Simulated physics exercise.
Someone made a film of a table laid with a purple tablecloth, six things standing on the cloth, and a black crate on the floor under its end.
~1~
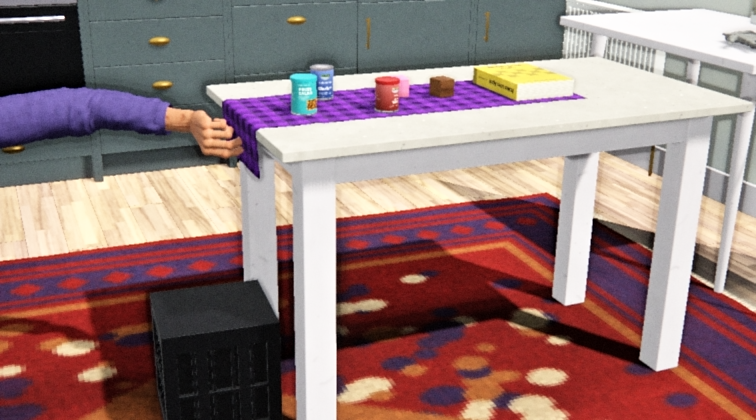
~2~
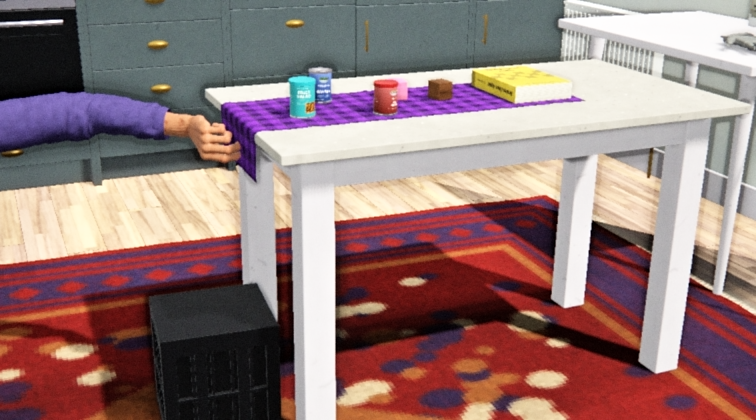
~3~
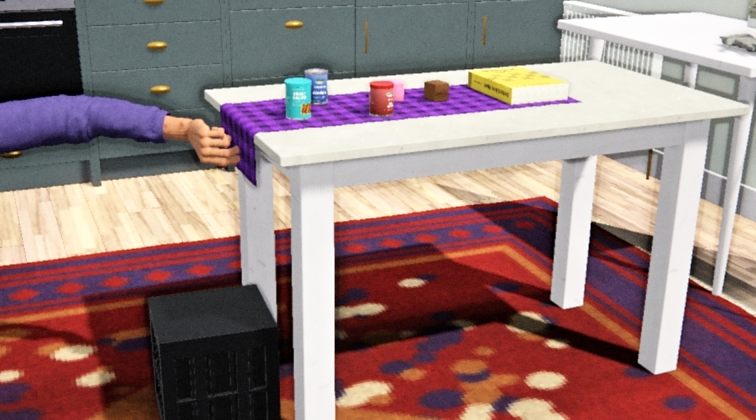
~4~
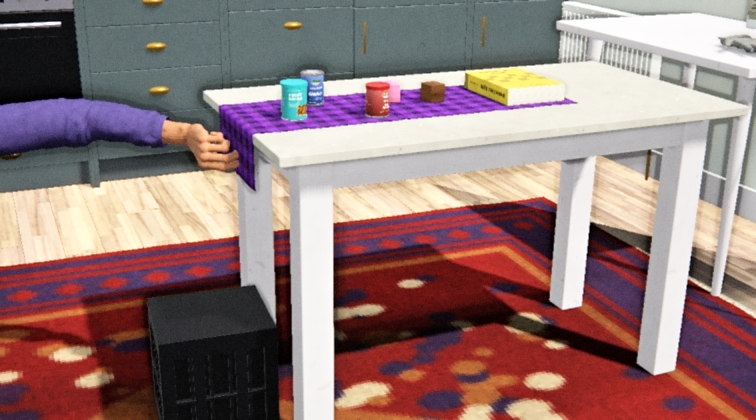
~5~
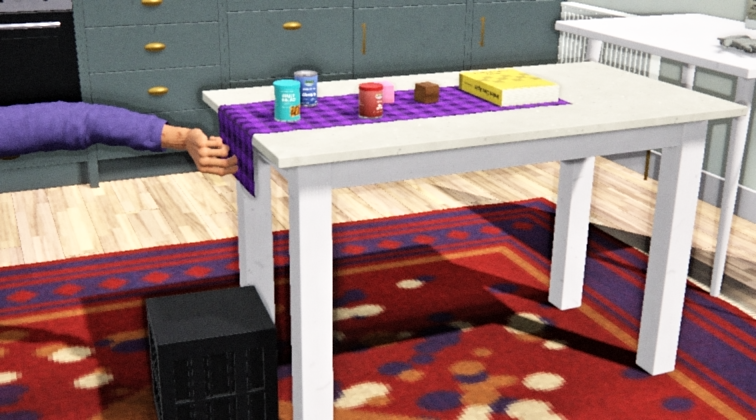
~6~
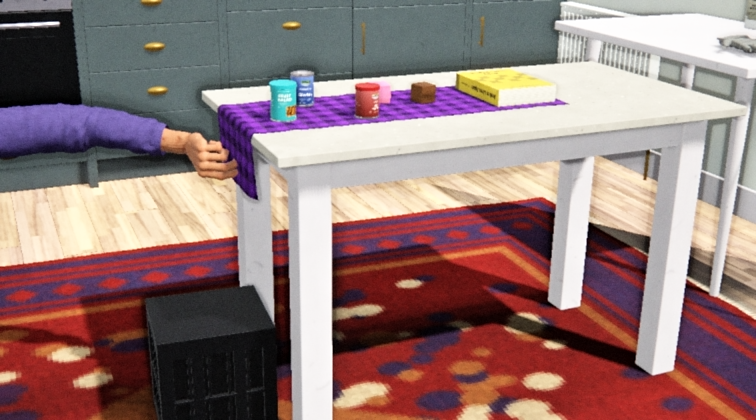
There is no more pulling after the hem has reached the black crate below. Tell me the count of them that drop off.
It drops three things over the edge.
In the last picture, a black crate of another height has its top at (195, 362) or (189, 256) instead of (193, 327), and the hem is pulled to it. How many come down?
Counts: 4, 1.
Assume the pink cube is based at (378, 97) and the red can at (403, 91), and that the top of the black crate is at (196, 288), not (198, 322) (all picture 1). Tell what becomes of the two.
So the pink cube stays there, and the red can stays there.
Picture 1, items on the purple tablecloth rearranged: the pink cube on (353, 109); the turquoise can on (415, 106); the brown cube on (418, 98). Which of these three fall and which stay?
Well, the pink cube is dislodged, the turquoise can is safe, and the brown cube is safe.
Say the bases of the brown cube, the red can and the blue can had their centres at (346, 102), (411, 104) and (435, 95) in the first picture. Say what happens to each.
Note - brown cube lost, red can retained, blue can retained.
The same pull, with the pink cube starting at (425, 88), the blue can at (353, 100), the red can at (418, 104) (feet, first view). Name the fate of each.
As for the pink cube, it stays aboard; the blue can goes off; the red can stays aboard.
A little later, hem near (236, 232); turquoise can gone.
Next, hem near (236, 275); turquoise can and blue can gone.
Later still, hem on the crate; turquoise can, blue can and red can gone.
When it is over, hem on the crate; turquoise can, blue can and red can gone. It carries off three.
